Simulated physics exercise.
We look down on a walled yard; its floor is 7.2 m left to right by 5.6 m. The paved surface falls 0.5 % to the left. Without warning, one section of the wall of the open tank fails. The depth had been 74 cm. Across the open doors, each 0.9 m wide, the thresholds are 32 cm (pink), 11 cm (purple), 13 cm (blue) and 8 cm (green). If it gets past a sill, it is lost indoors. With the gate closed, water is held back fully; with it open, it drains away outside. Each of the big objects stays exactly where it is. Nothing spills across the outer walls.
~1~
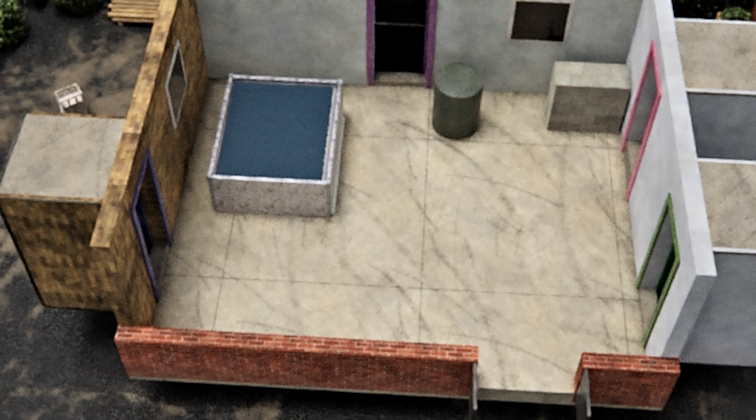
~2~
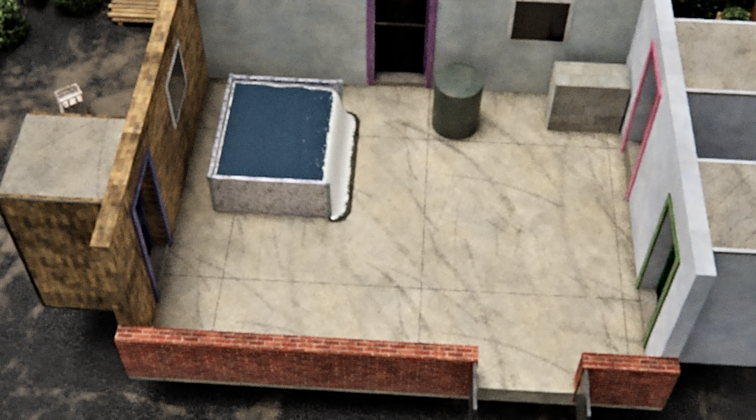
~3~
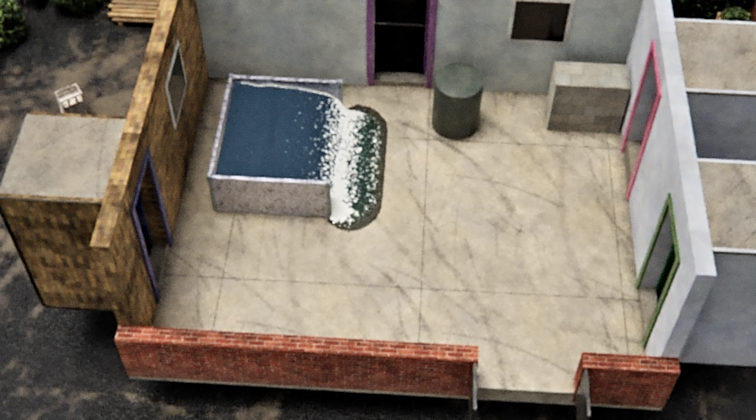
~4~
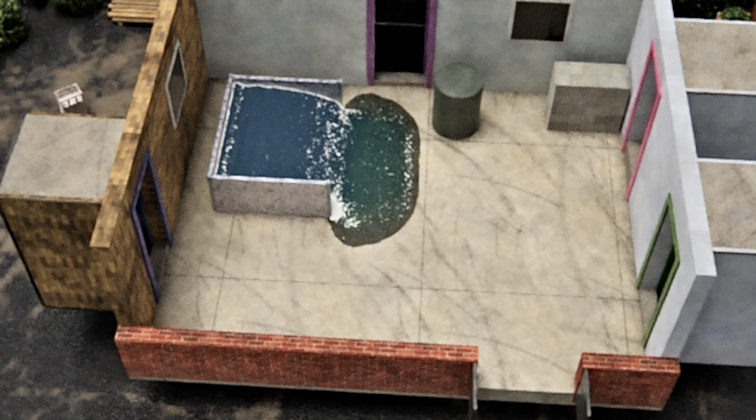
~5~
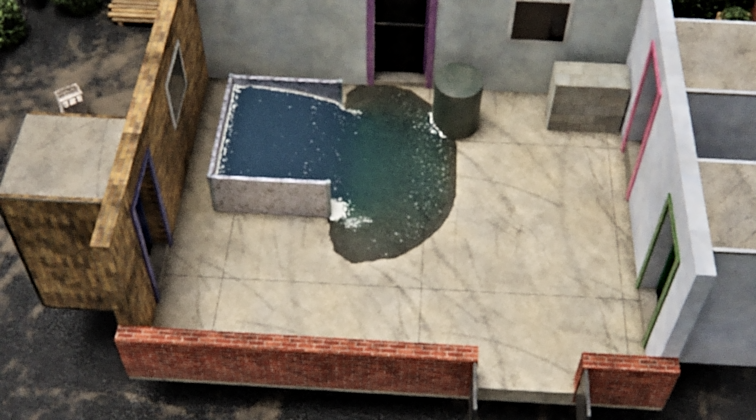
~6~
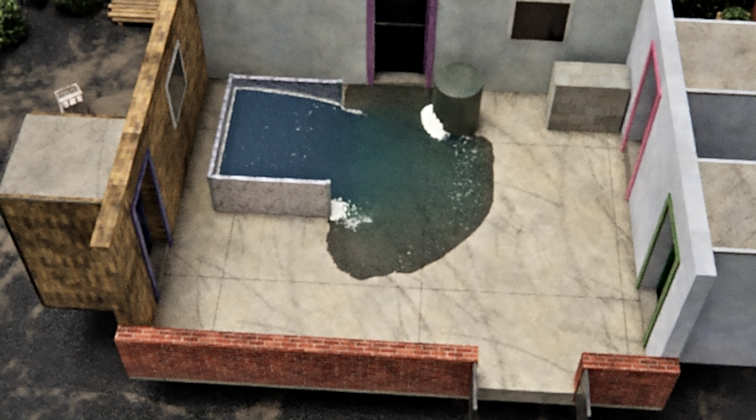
In a walled yard with a pale paved floor, the right side of an open tank gives way and water pours out with white foam, spreading rightward and toward the low brick wall, and washing against a dark green cylinder.
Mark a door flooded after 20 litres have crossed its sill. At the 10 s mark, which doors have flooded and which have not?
The pink door has not; the purple door has flooded; the blue door has not; the green door has flooded.
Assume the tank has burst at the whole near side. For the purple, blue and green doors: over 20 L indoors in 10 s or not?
Here's how it goes: Purple falls short, blue exceeds it, green exceeds it.
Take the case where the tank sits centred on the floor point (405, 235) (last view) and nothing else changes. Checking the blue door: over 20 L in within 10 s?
Well, blue ends up inside the mark.
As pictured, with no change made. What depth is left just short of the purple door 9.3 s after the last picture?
4.0 cm.
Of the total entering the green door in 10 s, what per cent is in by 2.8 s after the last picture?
About 35%.
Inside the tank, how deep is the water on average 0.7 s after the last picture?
The average depth is around 32 cm.
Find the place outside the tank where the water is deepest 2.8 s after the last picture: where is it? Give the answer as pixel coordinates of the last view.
Close to pixel (639, 370).
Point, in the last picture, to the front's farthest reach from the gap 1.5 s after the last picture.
(635, 327).
Then, 0.7 s after the last picture water covers 50 % of the floor and is deepest (38 cm) near (433, 134); pink door 27 cm at the sill, 0 L in, purple door 11 cm at the sill, 0 L in, blue door not reached, green door not reached.
Then, 1.5 s after the last picture water covers 60 % of the floor and is deepest (34 cm) near (612, 219); pink door 33 cm at the sill, 1 L in, purple door 17 cm at the sill, 23 L in, blue door not reached, green door 12 cm at the sill, 0 L in.
Then, 2.8 s after the last picture water covers 65 % of the floor and is deepest (32 cm) near (639, 370); pink door 21 cm at the sill, 2 L in, purple door 12 cm at the sill, 52 L in, blue door not reached, green door 13 cm at the sill, 30 L in.
Then, 5.3 s after the last picture water covers 80 % of the floor and is deepest (14 cm) near (517, 92); pink door 8 cm at the sill, 2 L in, purple door 9 cm at the sill, 56 L in, blue door not reached, green door 13 cm at the sill, 80 L in.
Then, 9.3 s after the last picture water covers 100 % of the floor and is deepest (16 cm) near (159, 354); pink door 4 cm at the sill, 2 L in, purple door 4 cm at the sill, 56 L in, blue door 13 cm at the sill, 0 L in, green door 4 cm at the sill, 92 L in.
